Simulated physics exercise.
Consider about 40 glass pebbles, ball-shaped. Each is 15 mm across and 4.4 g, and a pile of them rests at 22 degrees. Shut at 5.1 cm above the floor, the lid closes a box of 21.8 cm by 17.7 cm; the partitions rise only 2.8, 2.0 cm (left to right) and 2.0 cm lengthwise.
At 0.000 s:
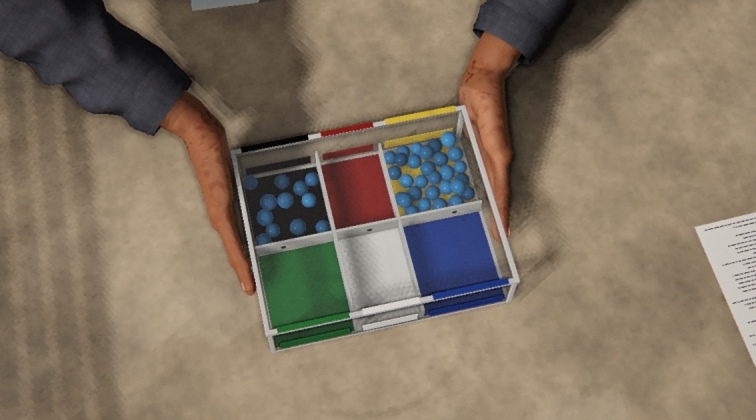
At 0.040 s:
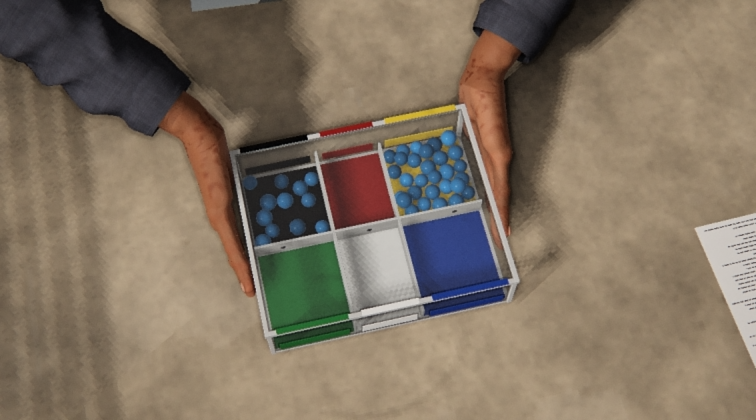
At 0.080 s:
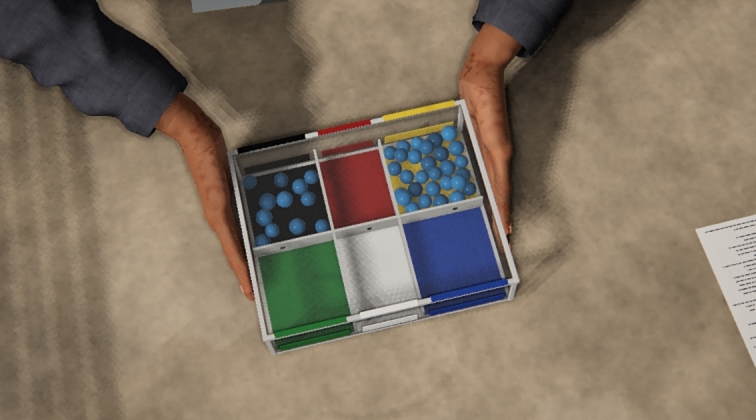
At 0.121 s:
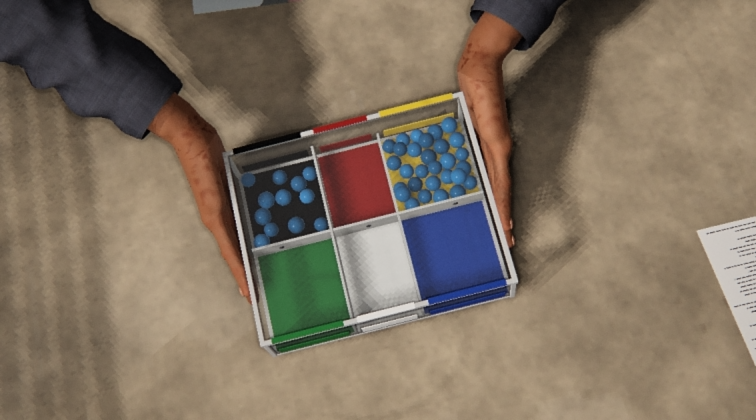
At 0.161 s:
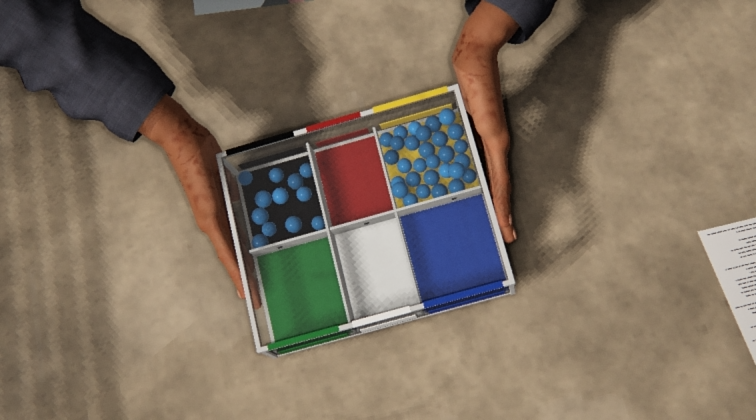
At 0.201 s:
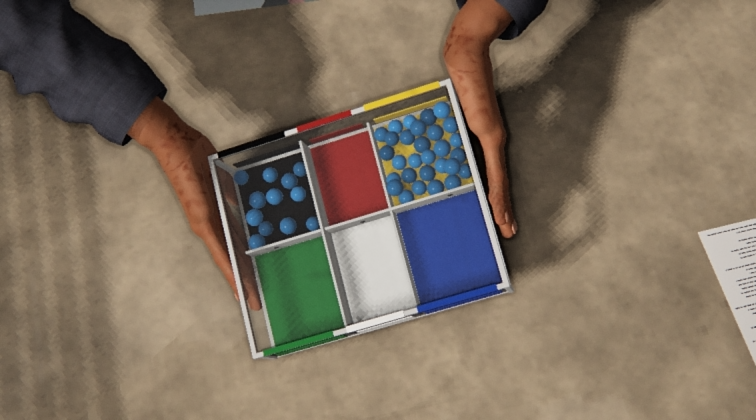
On a mottled tan surface, two hands hold a clear box with six coloured compartments, blue balls in the yellow and black ones, and tilt it slightly toward the left front corner while the balls shift a little within their compartments.
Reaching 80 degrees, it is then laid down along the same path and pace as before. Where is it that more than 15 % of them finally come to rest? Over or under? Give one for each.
Red under; blue under; green over; yellow under; white over; black over.
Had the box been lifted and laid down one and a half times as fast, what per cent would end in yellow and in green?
Yellow 5 %; green 40 %.
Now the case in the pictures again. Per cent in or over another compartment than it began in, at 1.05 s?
Some 70 percent.
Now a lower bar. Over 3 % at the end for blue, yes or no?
As for blue, not so.
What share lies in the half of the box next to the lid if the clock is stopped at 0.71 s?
Around 50 in a hundred, give or take.
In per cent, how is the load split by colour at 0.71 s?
Red 5 %, blue 5 %, green 0 %, yellow 45 %, white 10 %, black 30 %.
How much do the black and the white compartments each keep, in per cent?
Black 25 %, white 30 %.
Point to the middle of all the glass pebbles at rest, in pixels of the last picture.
In the last view, approximately (316, 282).
After 0.71 s, tilt 79 degrees; red 5 %, blue 5 %, yellow 45 %, white 10 %, black 30 %.
After 1.05 s, tilt 33 degrees; red 5 %, green 35 %, yellow 5 %, white 30 %, black 25 %.
After 1.49 s, tilt 0 degrees; red 5 %, green 35 %, yellow 5 %, white 30 %, black 25 %.
At rest (2.3 s), red 5 %, blue 0 %, green 35 %, yellow 5 %, white 30 %, black 25 %.
